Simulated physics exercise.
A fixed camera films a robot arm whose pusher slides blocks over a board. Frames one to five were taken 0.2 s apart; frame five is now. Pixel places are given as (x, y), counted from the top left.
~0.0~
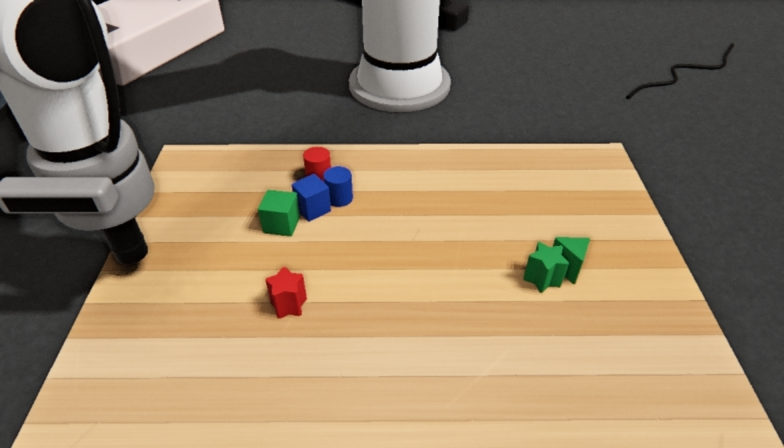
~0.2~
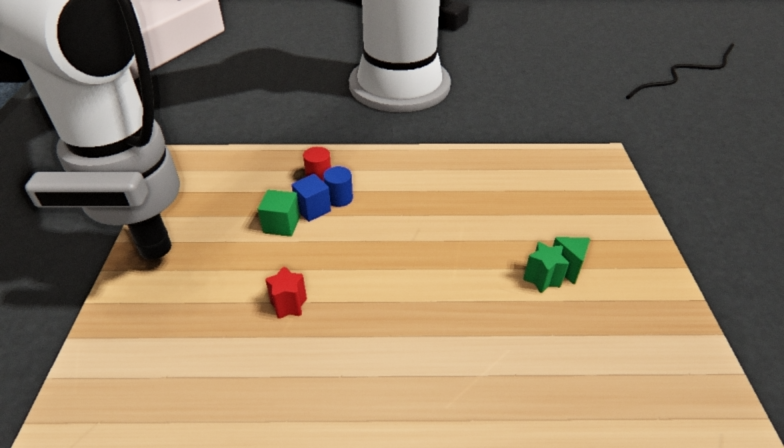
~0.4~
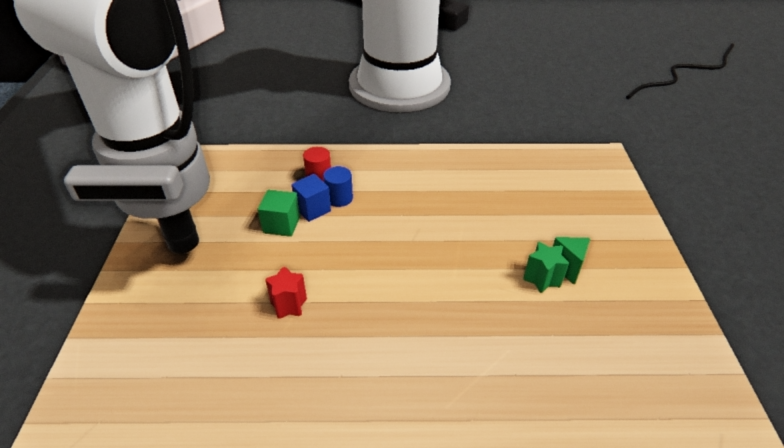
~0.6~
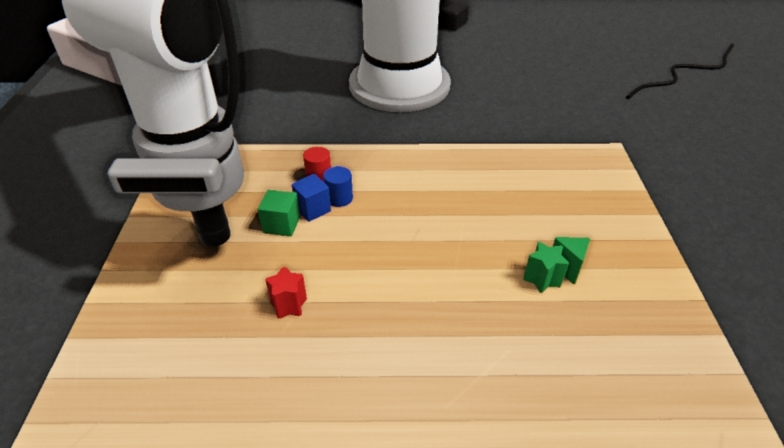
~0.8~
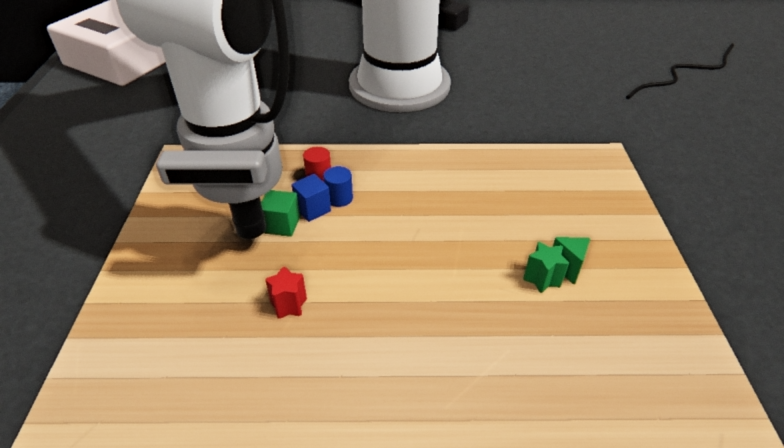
A white robot arm with a black pusher tip moves steadily rightward from the wooden board's left edge, ending beside the green cube, while the blue cube, red and blue cylinders, two stars and green triangle stay still.
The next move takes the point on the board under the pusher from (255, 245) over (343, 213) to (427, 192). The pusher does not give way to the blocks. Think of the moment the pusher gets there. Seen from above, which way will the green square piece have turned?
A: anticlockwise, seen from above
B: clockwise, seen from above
A.
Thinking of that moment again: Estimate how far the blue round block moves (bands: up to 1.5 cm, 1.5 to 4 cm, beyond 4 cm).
Between 1.5 and 4 cm.
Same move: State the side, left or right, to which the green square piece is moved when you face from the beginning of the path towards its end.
Pushed left.
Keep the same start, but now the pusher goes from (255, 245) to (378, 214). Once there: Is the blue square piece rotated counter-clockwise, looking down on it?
Final answer: No.
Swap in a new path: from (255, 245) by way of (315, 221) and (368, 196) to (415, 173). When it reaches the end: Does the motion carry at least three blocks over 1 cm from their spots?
Yes, it checks out.
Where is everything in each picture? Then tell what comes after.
The first frame shows tip of the pusher (133, 254), middles of tops, green square piece (277, 200), blue square piece (310, 185), red round block (316, 154), blue round block (338, 174).
The second frame shows pusher (156, 250), nothing pushed.
The third frame shows pusher (184, 244), nothing pushed.
The fourth frame shows pusher (216, 237), nothing pushed.
The fifth frame shows pusher (252, 230), green square piece (277, 200), blue square piece (310, 185), red round block (316, 154), blue round block (338, 174).
On the path given first. One third of the way, pusher (313, 208); green square piece (307, 180), turned 25° anticlockwise; blue square piece (335, 168), turned 30° clockwise; blue round block (362, 164).
Two thirds of the way, pusher (372, 190); green square piece (307, 179), turned 35° anticlockwise; blue square piece (335, 168), turned 30° clockwise; blue round block (362, 163).
At the end, pusher (427, 177); green square piece (307, 179), turned 35° anticlockwise; blue square piece (335, 168), turned 30° clockwise; red round block unmoved; blue round block (362, 163).
